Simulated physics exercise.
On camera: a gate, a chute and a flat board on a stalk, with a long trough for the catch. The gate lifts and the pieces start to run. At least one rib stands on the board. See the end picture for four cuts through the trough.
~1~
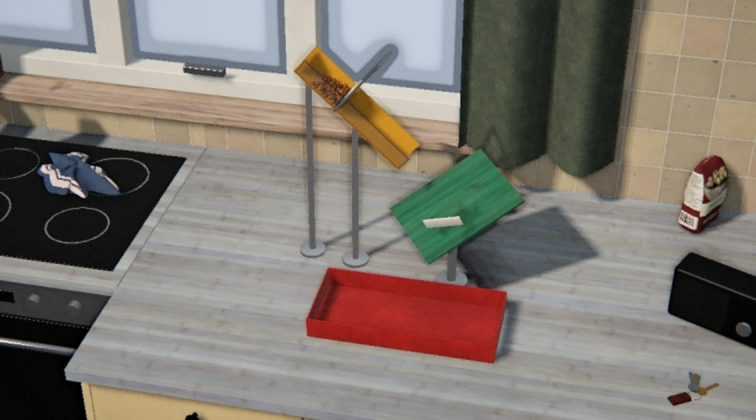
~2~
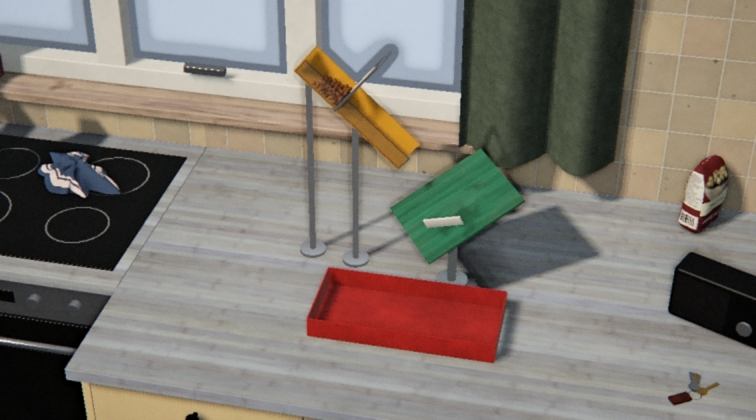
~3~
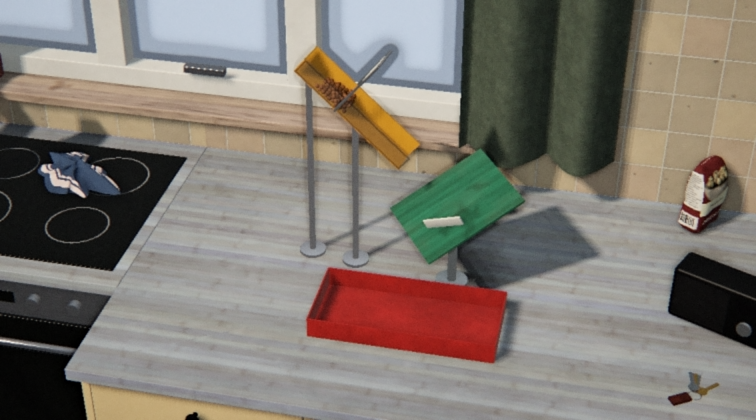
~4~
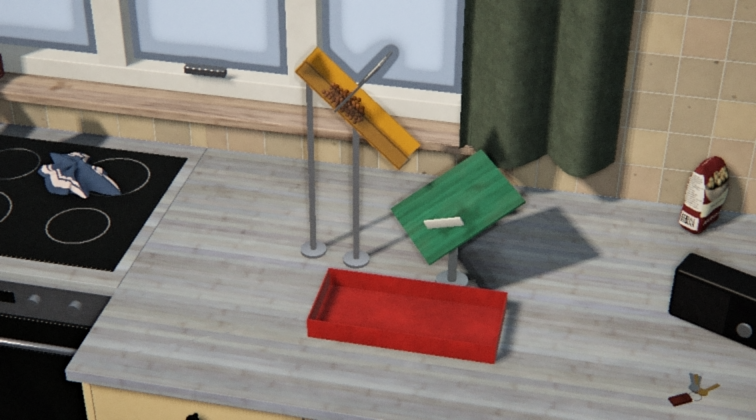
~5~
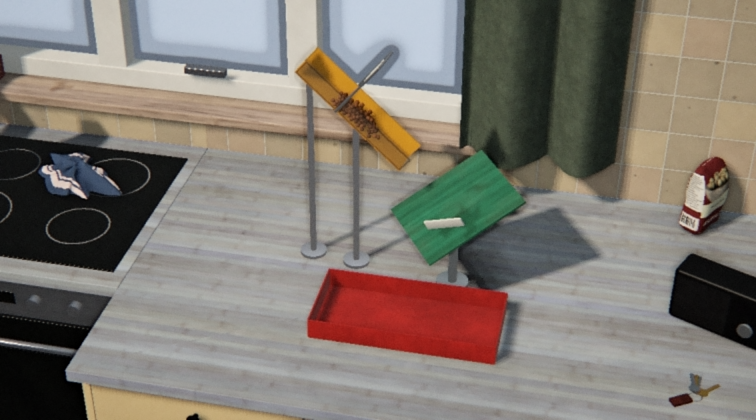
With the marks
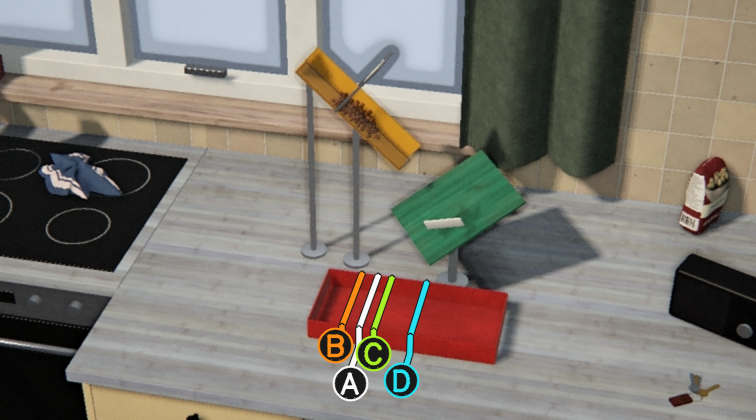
Small brown pieces sliding partway down a tilted orange chute above a green board and an empty red tray on a kitchen counter.
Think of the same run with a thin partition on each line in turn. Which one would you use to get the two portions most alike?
I would pick line A.
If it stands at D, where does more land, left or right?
More lands on the left.
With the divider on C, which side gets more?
The left side.
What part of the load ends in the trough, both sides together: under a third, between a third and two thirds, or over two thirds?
It is between a third and two thirds.
On the marked copy, line A crosses the front rim at (359, 327); line B crosses the front rim at (342, 325); line C crosses the front rim at (373, 329); line D crosses the front rim at (410, 335).
For line A, of what is caught, about half on the left of the divider, about half on the right.
For line B, of what is caught, about a quarter on the left of the divider, most on the right.
For line C, of what is caught, nearly all on the left of the divider, a small part on the right.
For line D, of what is caught, all on the left of the divider, none on the right.
